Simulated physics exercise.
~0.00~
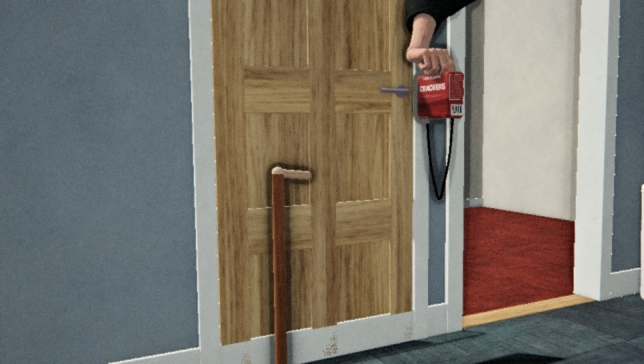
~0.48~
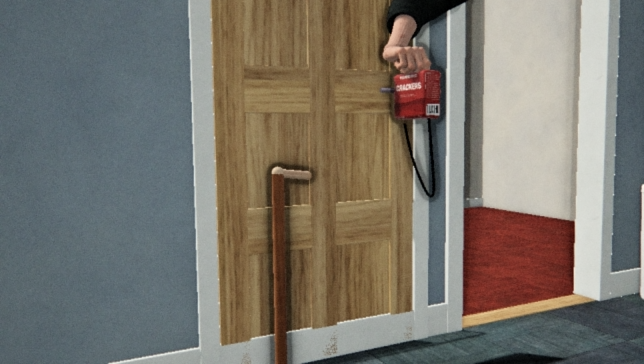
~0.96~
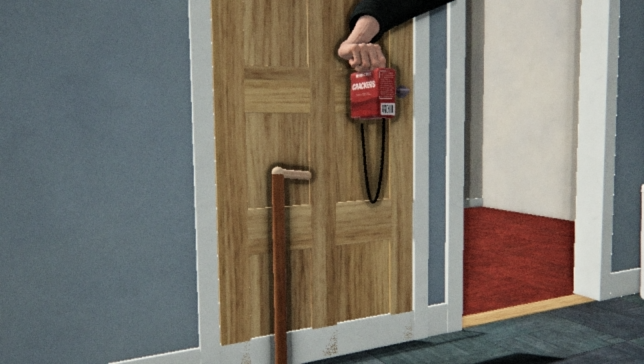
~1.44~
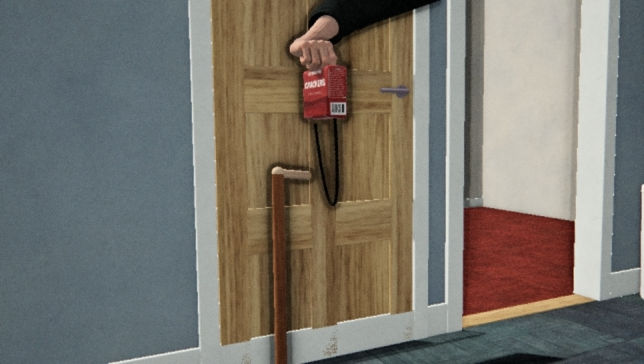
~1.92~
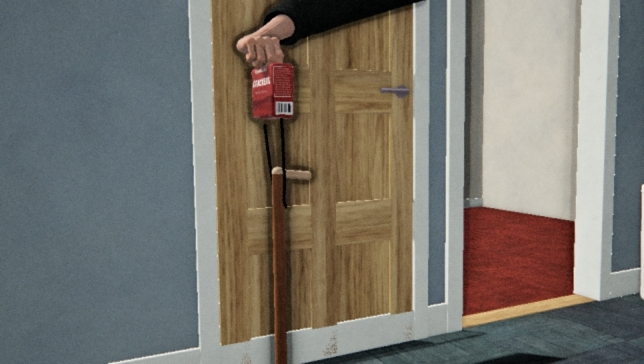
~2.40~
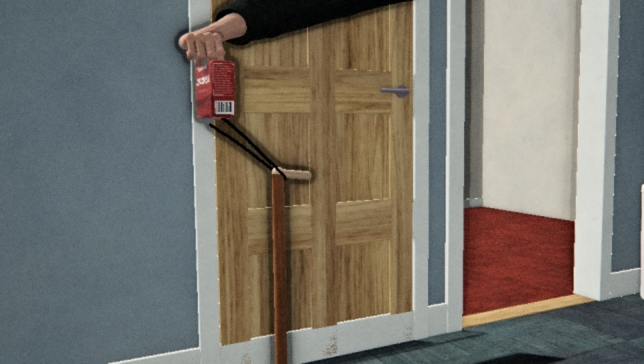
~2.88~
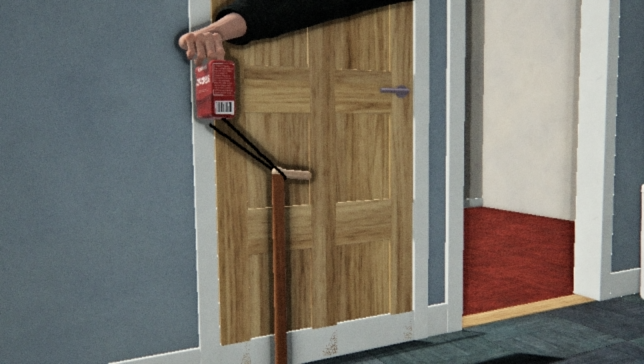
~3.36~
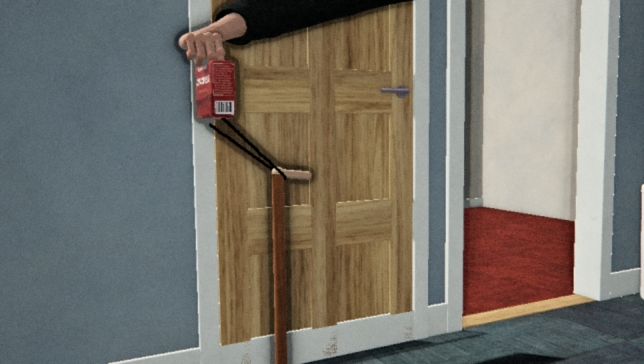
We see a hand carry a red pouch leftward across a wooden door, a dark cord loop dangling beneath it. As it passes a brown post with a hook, the loop catches and pulls taut, and the hand stops with the pouch left of the post.
